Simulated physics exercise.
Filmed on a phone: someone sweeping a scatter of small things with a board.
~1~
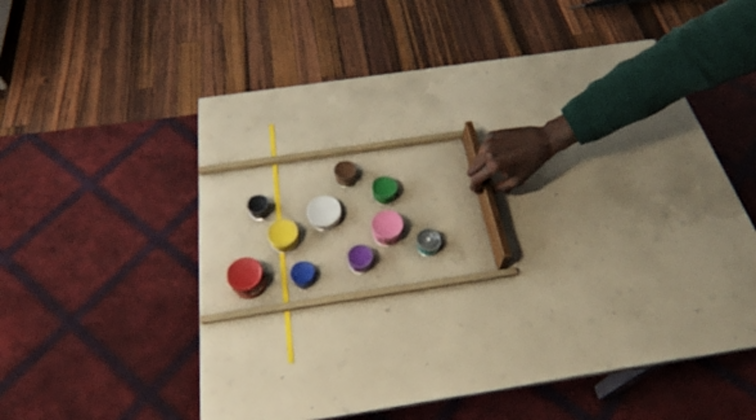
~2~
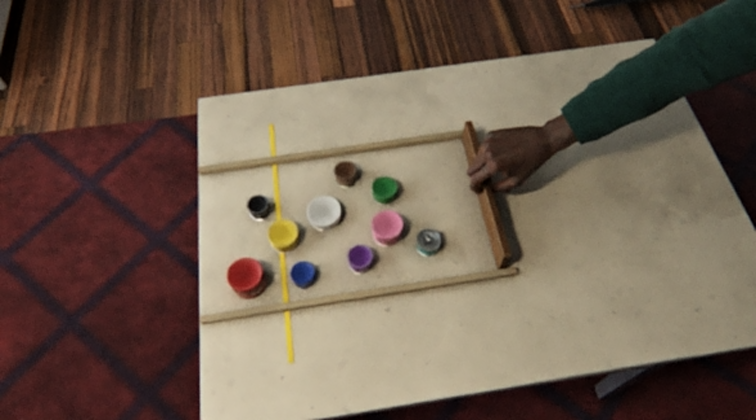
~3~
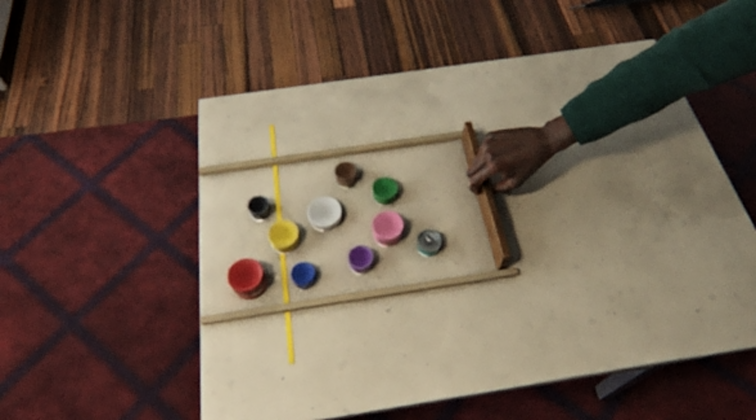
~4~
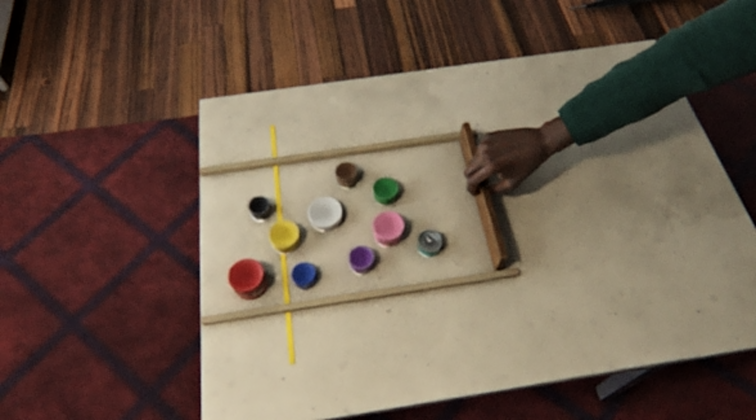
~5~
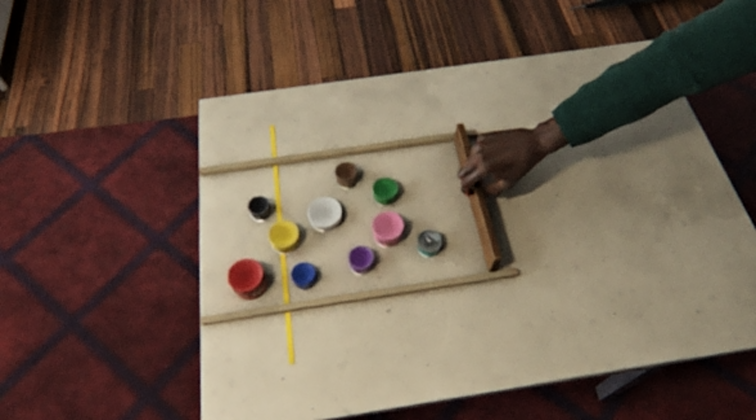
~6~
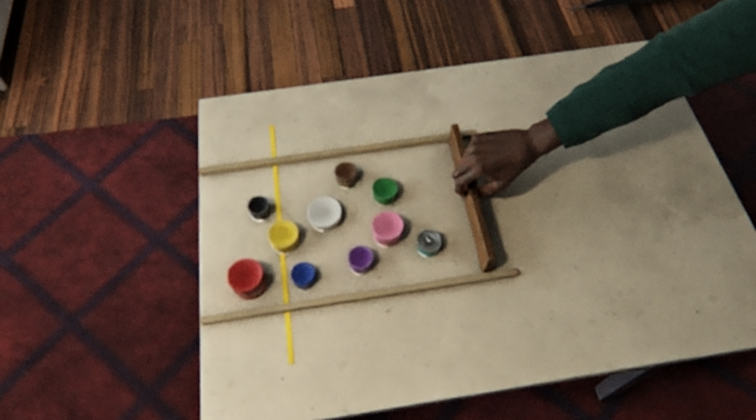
Hand in a green sleeve holding a wooden board upright, then sliding it slightly left toward colourful tubs that stay still.
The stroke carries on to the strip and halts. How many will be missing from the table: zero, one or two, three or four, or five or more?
Here the number that fall off is zero.
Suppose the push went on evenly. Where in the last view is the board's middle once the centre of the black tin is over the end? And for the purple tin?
Near (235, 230) and (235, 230).
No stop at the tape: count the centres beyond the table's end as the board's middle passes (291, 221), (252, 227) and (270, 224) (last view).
In that order 0, 1 and 0.
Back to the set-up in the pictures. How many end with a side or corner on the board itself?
It touches 4.
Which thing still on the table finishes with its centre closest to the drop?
The red tub ends nearest.
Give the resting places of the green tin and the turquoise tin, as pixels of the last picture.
Near (265, 199) and (271, 273).
Soon after, none off yet; red tub at rest near (248, 280); black tin at rest near (260, 209); yellow tin at rest near (284, 238).
In the end, the number that fall off is zero.
